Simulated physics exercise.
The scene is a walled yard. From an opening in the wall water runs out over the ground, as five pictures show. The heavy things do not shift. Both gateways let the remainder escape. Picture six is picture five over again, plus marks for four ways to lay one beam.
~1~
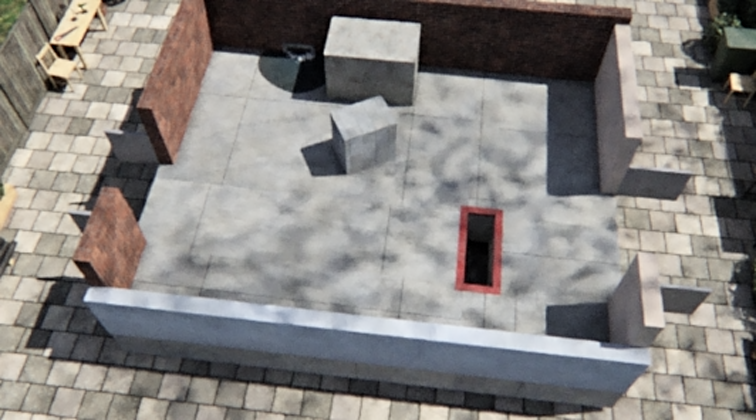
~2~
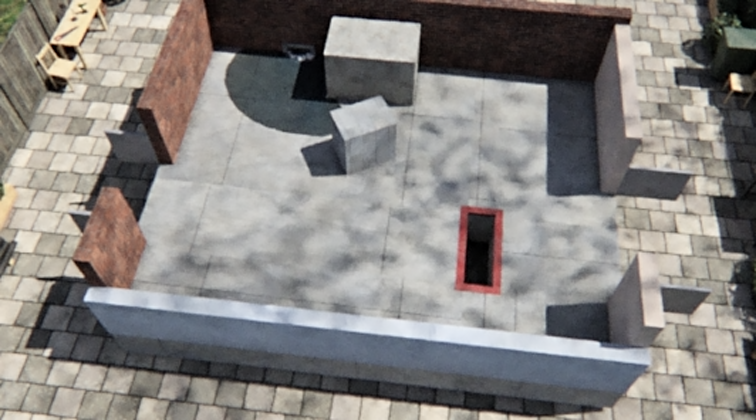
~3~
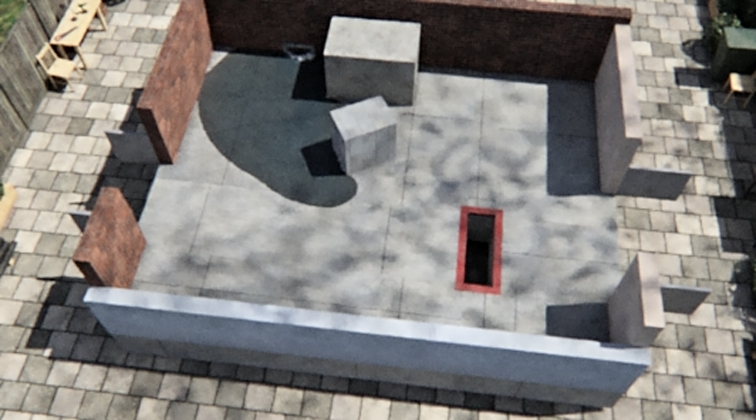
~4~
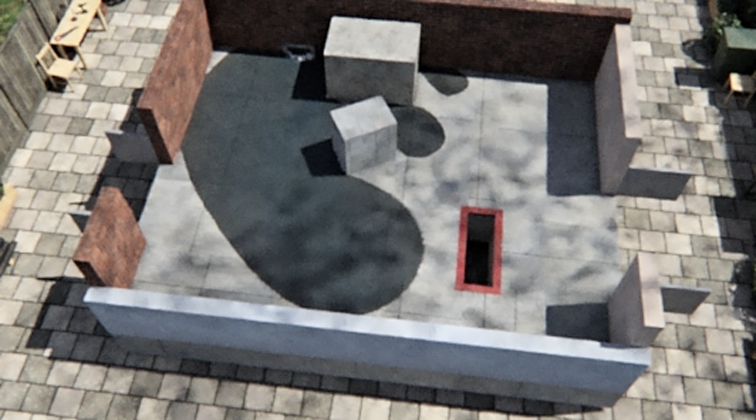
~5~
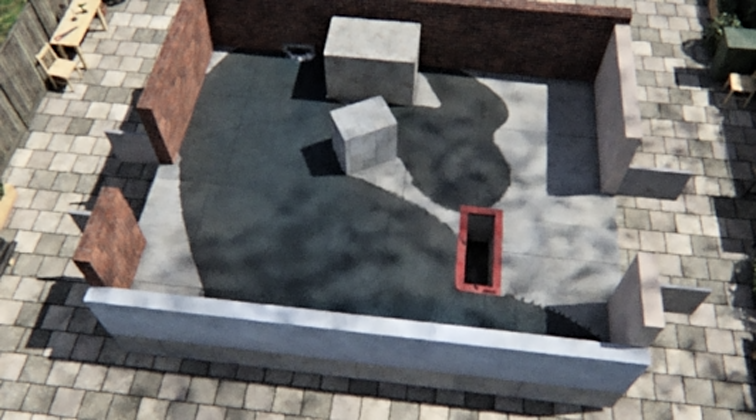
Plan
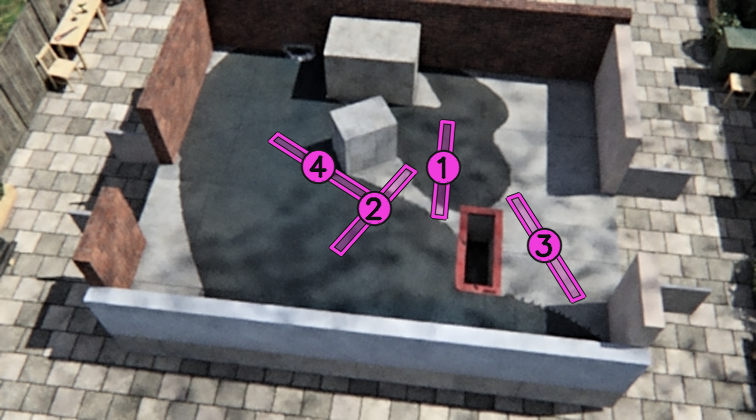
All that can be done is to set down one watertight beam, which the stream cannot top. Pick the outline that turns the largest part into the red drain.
The best place is 3.
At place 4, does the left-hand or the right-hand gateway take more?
More leaves on the right.
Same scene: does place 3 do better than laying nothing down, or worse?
Place 3 is better.
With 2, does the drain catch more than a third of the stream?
No.
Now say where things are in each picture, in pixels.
Outfall at (299, 49); red drain at (480, 249); open gate at (604, 245); open gate at (161, 202); water covers 3 % of the ground and shows as far out as (312, 83); red drain still dry.
Water covers 9 % of the ground and shows as far out as (323, 128); red drain still dry.
Water covers 19 % of the ground and shows as far out as (341, 197); red drain still dry.
Water covers 38 % of the ground and shows as far out as (387, 300); red drain still dry.
Water covers 56 % of the ground and shows as far out as (561, 320); red drain taking water.
On the marked copy, 1 from (439, 217) to (447, 122); 2 from (336, 251) to (410, 168); 3 from (513, 196) to (578, 298); 4 from (274, 137) to (365, 196).
Choosing 1, about 23 % of the stream runs into the red drain, about 77 % out by the gates.
Choosing 2, about 27 % of the stream runs into the red drain, about 73 % out by the gates.
Choosing 3, about 40 % of the stream runs into the red drain, about 60 % out by the gates.
Choosing 4, about 25 % of the stream runs into the red drain, about 74 % out by the gates.
